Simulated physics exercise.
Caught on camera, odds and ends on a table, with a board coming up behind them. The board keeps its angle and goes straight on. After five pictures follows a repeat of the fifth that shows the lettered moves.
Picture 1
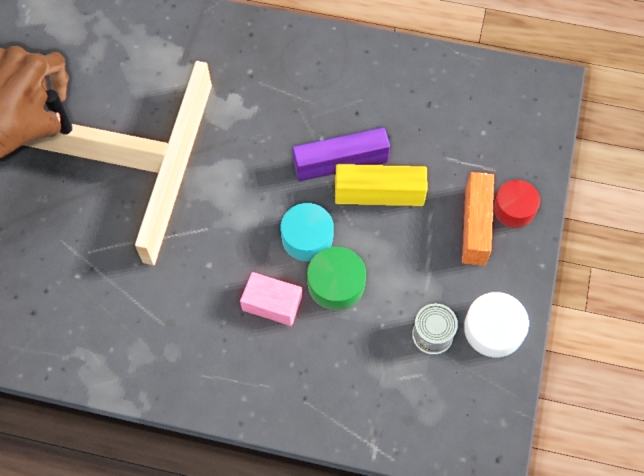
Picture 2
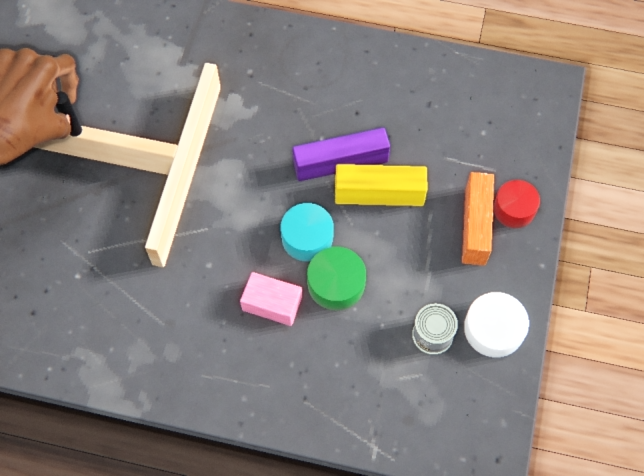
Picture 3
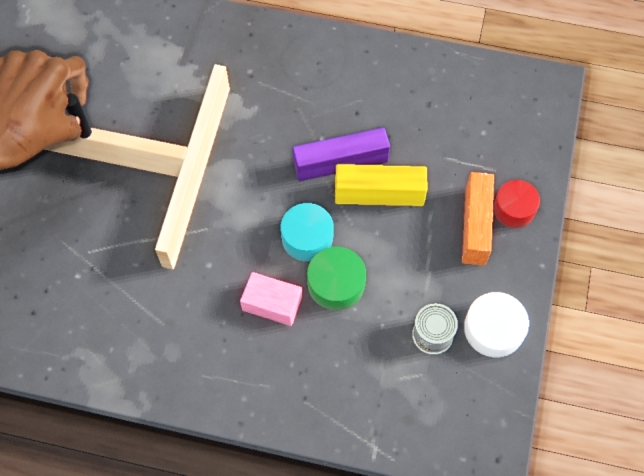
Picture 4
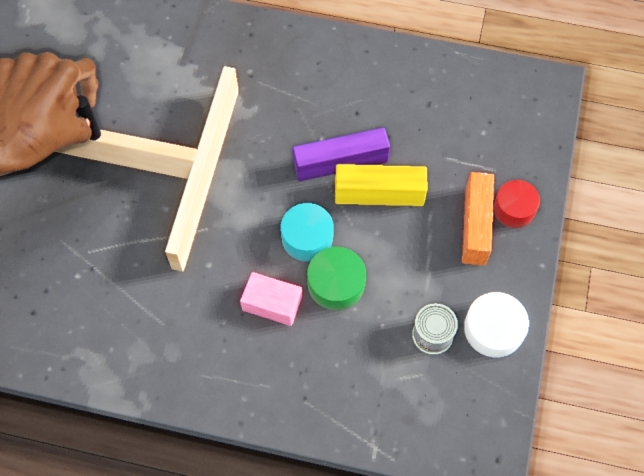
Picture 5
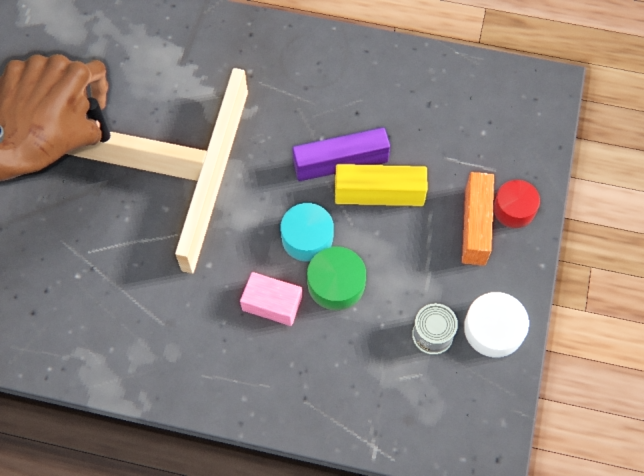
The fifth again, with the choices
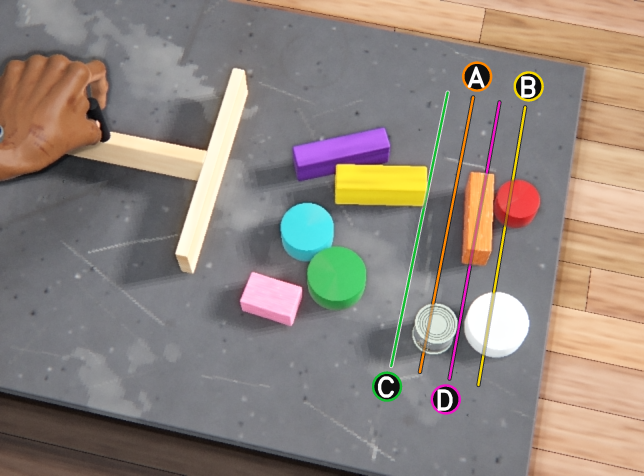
At first, a hand at the left grips a T-shaped wooden board on a dark tabletop, apart from colorful blocks, sticks and round tins. The hand then slides the board a short way right, steadily narrowing the gap, while the other objects stay still and the board has touched none of them.
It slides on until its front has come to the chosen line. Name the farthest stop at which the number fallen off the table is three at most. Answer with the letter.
B.
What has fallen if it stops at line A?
It is the red tin.
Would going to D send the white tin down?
By then, yes.
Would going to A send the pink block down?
By then, no.
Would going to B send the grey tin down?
No.
On the copy, A at (448, 226); B at (503, 238); C at (421, 221); D at (476, 232).
On B. First, board (315, 179); pink block (302, 319); purple stick (379, 156).
Then, board (423, 201); red tin (570, 214); orange bar (533, 228).
Finally, board (505, 217); orange bar over the edge; white tin over the edge; three fallen.
By contrast, A is within the limit but short; C is within the limit but short; D is within the limit but short.
